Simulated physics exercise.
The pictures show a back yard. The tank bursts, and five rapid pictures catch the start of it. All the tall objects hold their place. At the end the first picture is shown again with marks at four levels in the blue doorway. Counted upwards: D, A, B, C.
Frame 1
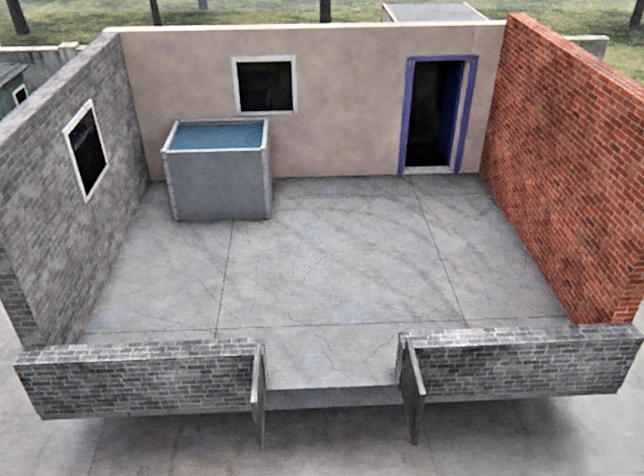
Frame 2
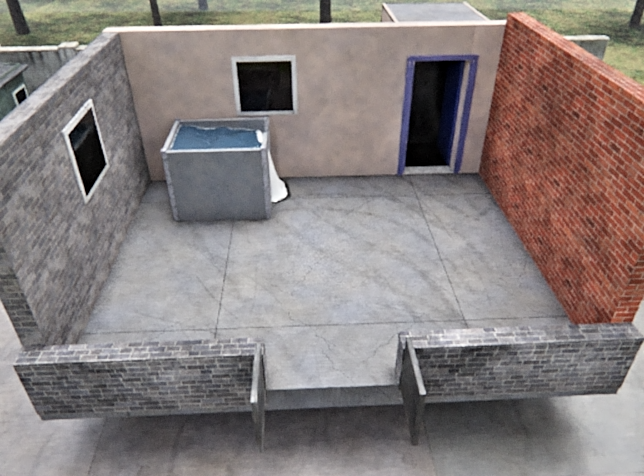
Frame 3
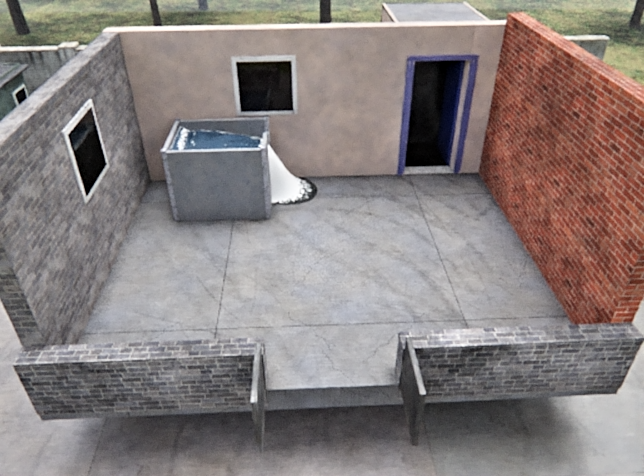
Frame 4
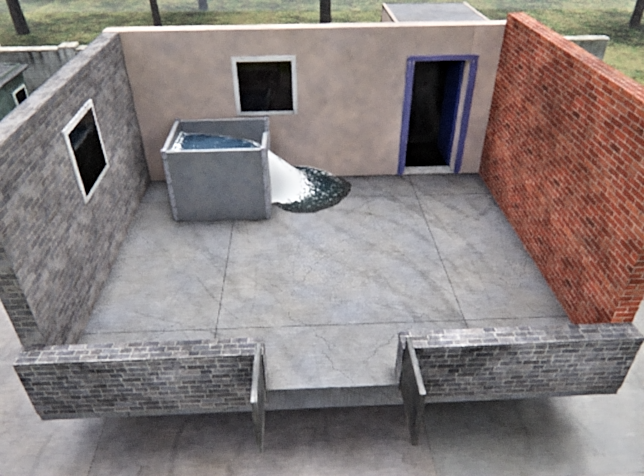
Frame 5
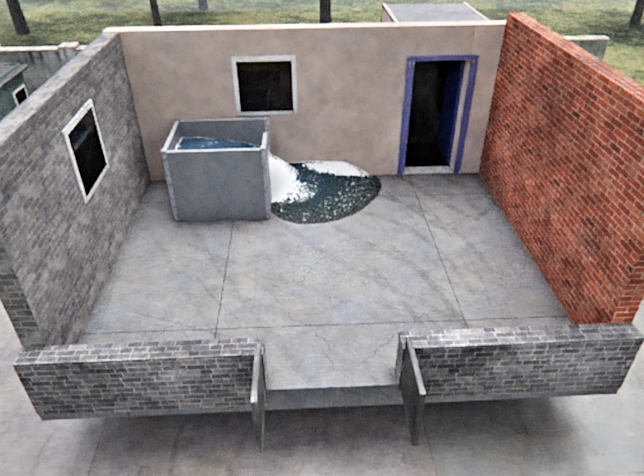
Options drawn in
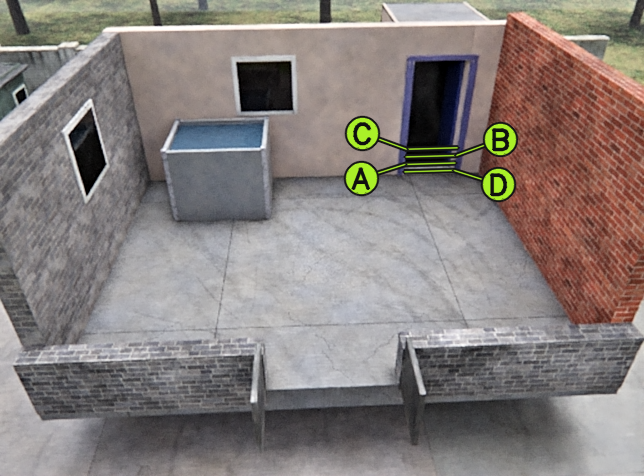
Water pouring from the right side of a raised grey tank and spreading rightward across the concrete floor of a walled yard.
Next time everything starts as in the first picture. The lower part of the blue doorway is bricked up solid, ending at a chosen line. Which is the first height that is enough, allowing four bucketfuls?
The limit is A.
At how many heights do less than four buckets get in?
Three of them.
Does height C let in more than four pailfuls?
No, not at all.
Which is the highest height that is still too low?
The answer is D.
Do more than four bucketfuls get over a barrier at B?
No.
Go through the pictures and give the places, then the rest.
Water in the tank at rest, its middle at (219, 139); foot of the blue doorway at (428, 174); open gate at (332, 331).
Water covers 1 % of the ground and shows as far out as (284, 192).
Water covers 2 % of the ground and shows as far out as (313, 187).
Water covers 5 % of the ground and shows as far out as (343, 183).
Water covers 9 % of the ground and shows as far out as (373, 179).
On the marked copy, A at (430, 163); B at (431, 156); C at (432, 148); D at (429, 171); from the bottom up D, A, B, C.
Choosing A, a splash gets over, under a bucket.
Choosing B, nothing gets over.
Choosing C, nothing gets over.
Choosing D, about 10 bucketfuls get in.
